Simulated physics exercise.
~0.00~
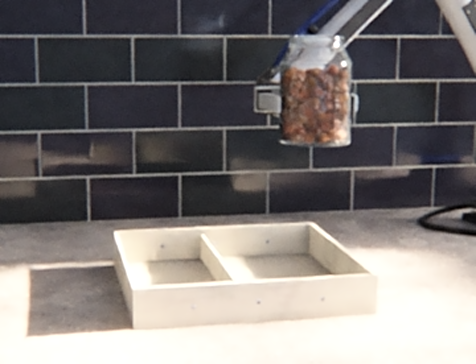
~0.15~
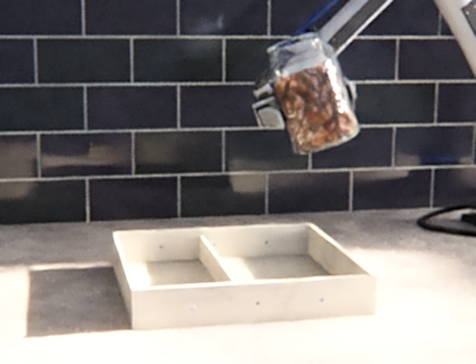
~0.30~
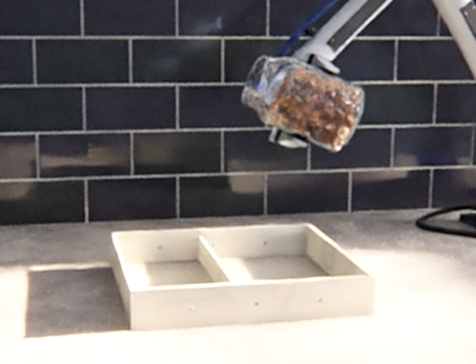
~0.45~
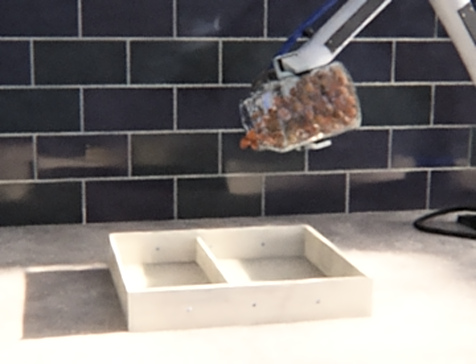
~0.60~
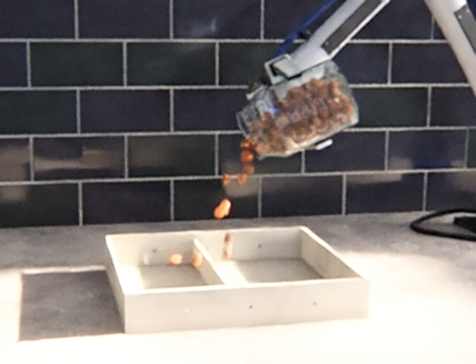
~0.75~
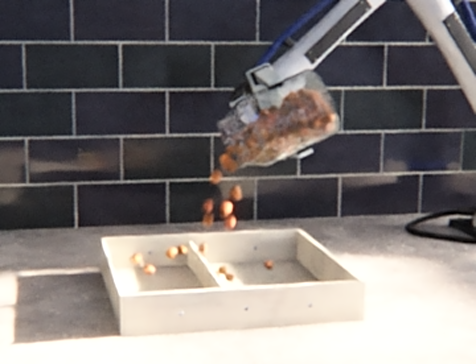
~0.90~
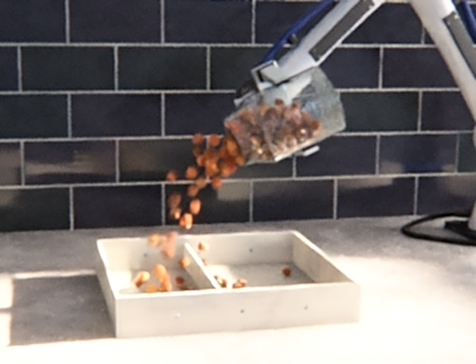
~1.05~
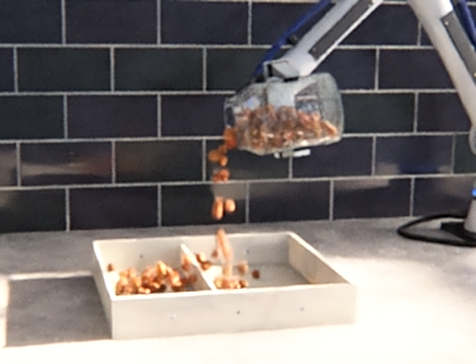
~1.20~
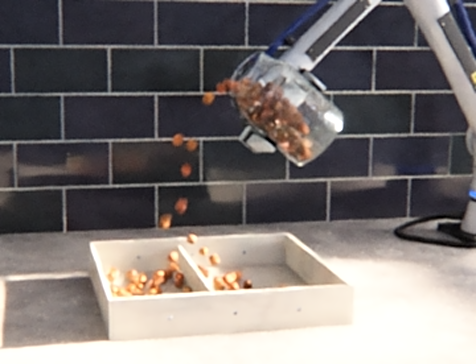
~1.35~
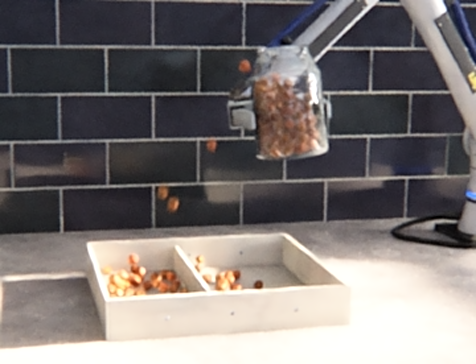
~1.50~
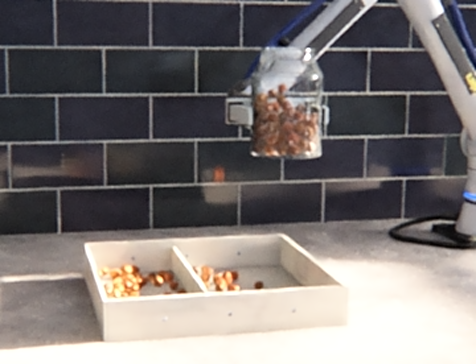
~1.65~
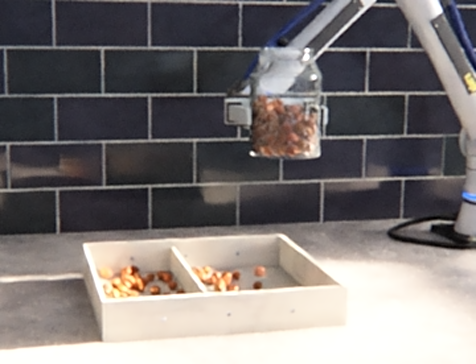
A robot arm tips a jar, spills some hazelnuts into both tray compartments, and rights it.
